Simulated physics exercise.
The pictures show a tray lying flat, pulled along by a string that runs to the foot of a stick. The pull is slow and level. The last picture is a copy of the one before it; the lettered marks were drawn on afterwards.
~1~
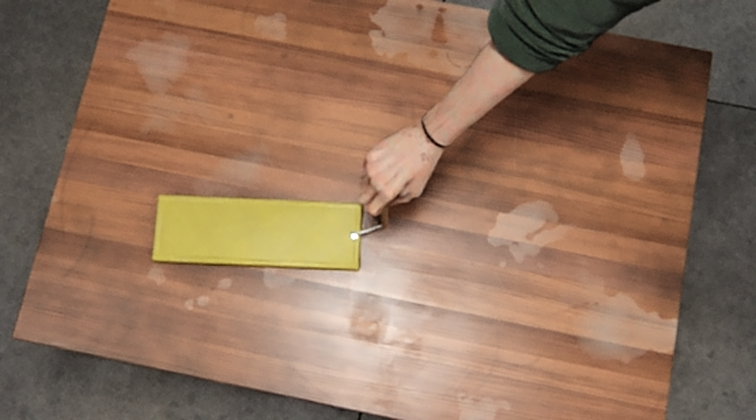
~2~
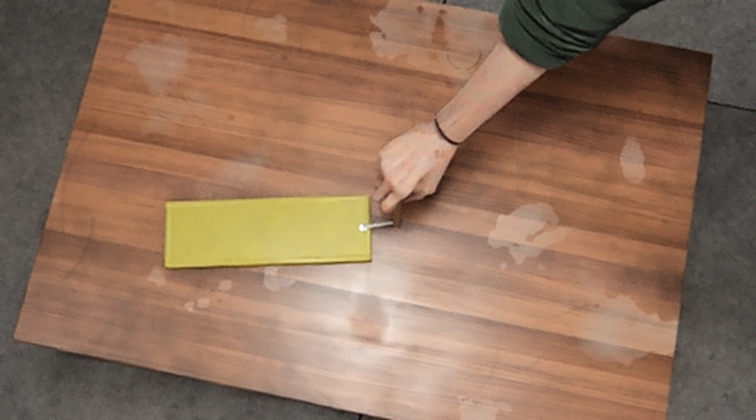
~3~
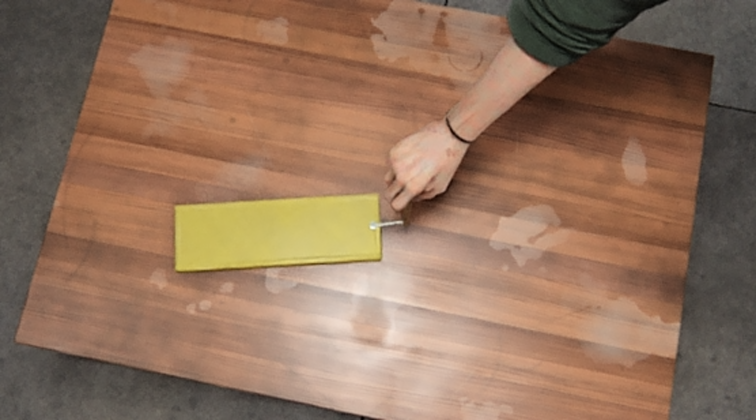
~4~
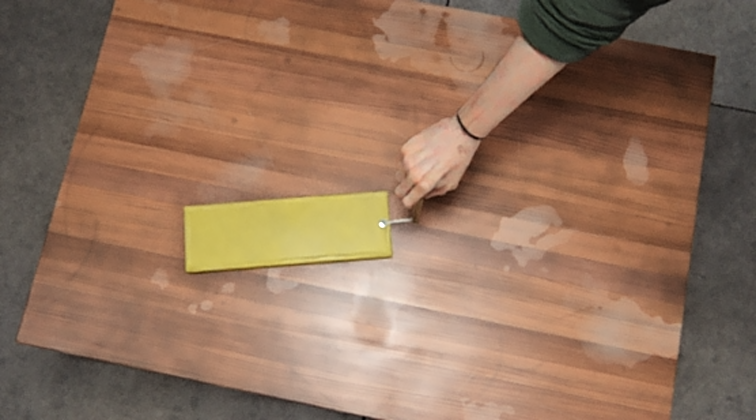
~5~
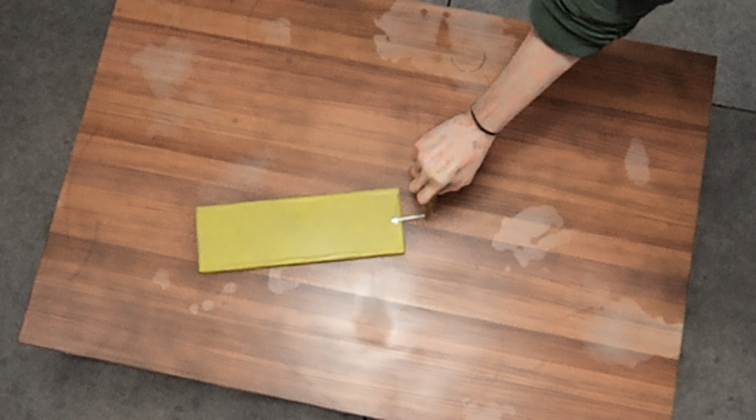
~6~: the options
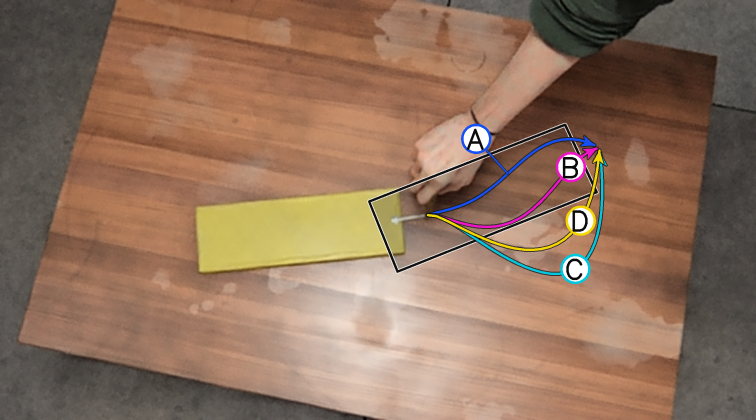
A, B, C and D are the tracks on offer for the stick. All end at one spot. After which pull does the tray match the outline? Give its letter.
Path B puts it in the outline.
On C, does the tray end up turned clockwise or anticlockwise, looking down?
It turns anticlockwise.
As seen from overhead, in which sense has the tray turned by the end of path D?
Anticlockwise.
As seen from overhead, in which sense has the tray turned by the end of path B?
Anticlockwise.
On the copy, A from (428, 215) via (514, 168) to (594, 145); B from (428, 215) via (526, 214) to (597, 148); C from (428, 215) via (559, 274) to (600, 153); D from (428, 215) via (541, 249) to (599, 150); the outline at (483, 197).
On B. First, foot of the stick (500, 226), middle of the tray (371, 228).
Then, foot of the stick (555, 186), middle of the tray (430, 217).
Finally, foot of the stick (599, 148), middle of the tray (482, 195); it lies in the outline.
By contrast, A leaves its middle at (476, 178); C leaves its middle at (498, 219); D leaves its middle at (491, 211).
